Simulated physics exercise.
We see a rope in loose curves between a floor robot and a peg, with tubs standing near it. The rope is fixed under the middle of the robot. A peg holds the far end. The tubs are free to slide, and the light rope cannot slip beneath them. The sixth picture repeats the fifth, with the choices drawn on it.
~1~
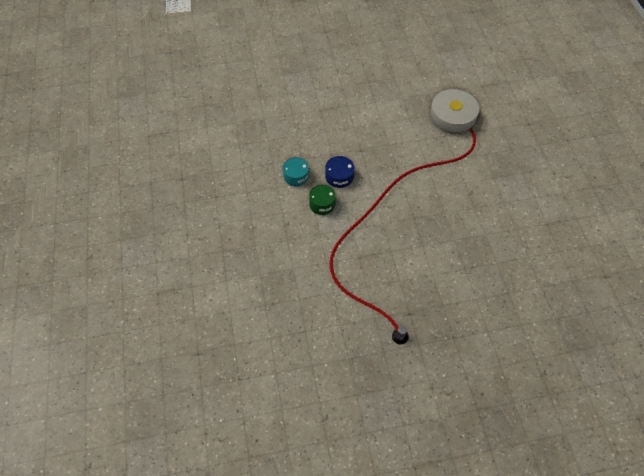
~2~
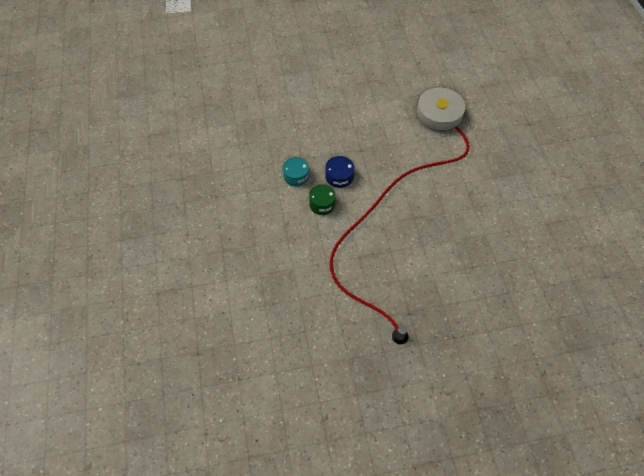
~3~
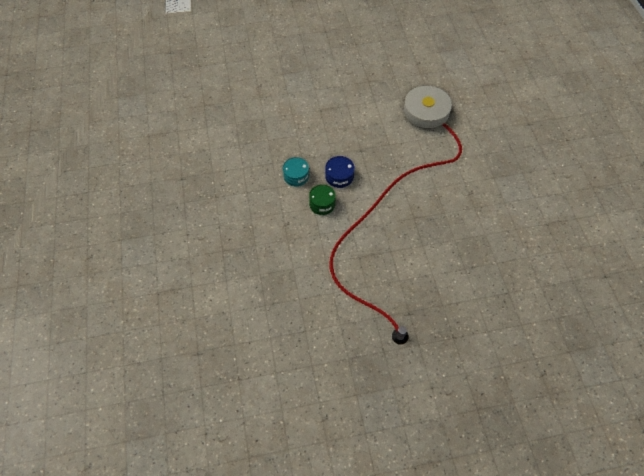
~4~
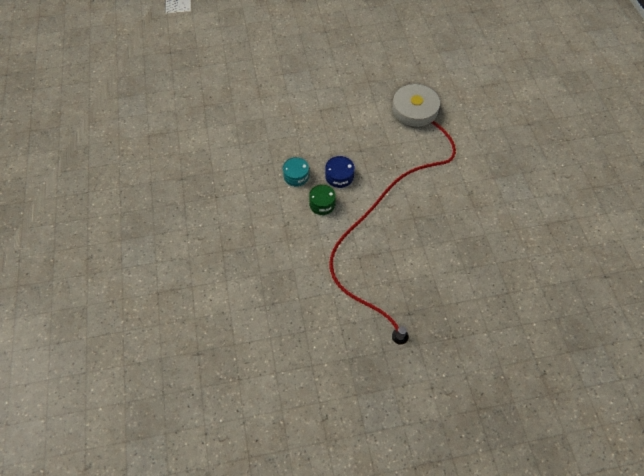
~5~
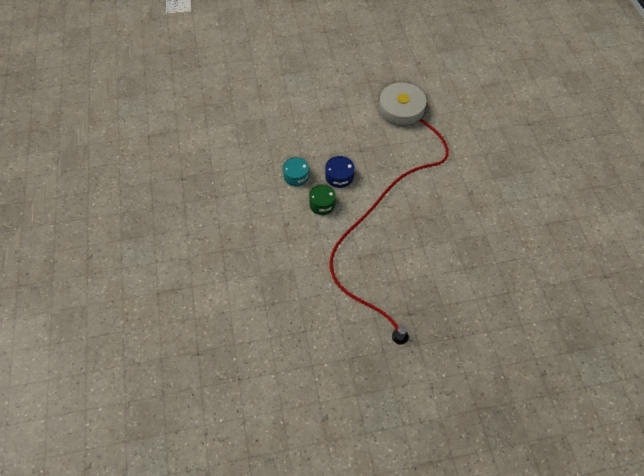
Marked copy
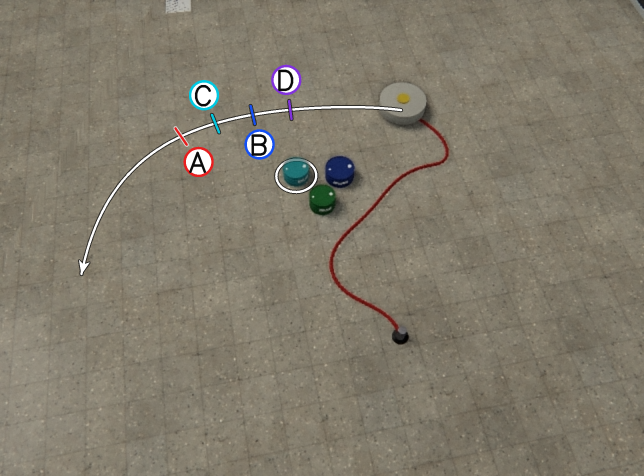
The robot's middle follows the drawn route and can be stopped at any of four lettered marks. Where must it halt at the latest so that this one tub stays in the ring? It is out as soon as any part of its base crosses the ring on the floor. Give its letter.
The farthest safe stop is A.
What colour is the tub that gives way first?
Blue.
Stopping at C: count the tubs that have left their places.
The count is none.
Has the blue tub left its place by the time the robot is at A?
Yes.
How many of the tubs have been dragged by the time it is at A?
One.
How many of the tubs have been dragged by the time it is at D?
The count is none.
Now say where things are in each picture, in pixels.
In the first picture, turquoise tub (296, 172); blue tub (340, 172); green tub (322, 200).
In the second picture, robot (441, 110); peg (401, 333).
In the third picture, robot (427, 108); blue tub (340, 172).
In the fourth picture, robot (416, 106); peg (401, 333).
In the fifth picture, robot (402, 104); blue tub (340, 172); green tub (322, 200); peg (401, 333).
On the copy, A at (181, 136); B at (253, 115); C at (215, 123); D at (290, 110); the ring at (296, 176); the route from (401, 110) via (206, 126) to (81, 274).
On A. First, robot (324, 102); turquoise tub (296, 172).
Then, robot (244, 111); turquoise tub (296, 172).
Finally, robot (179, 131); turquoise tub (296, 172); blue tub (331, 178); the turquoise tub is still in its ring.
By contrast, B is safe but short; C is safe but short; D is safe but short.
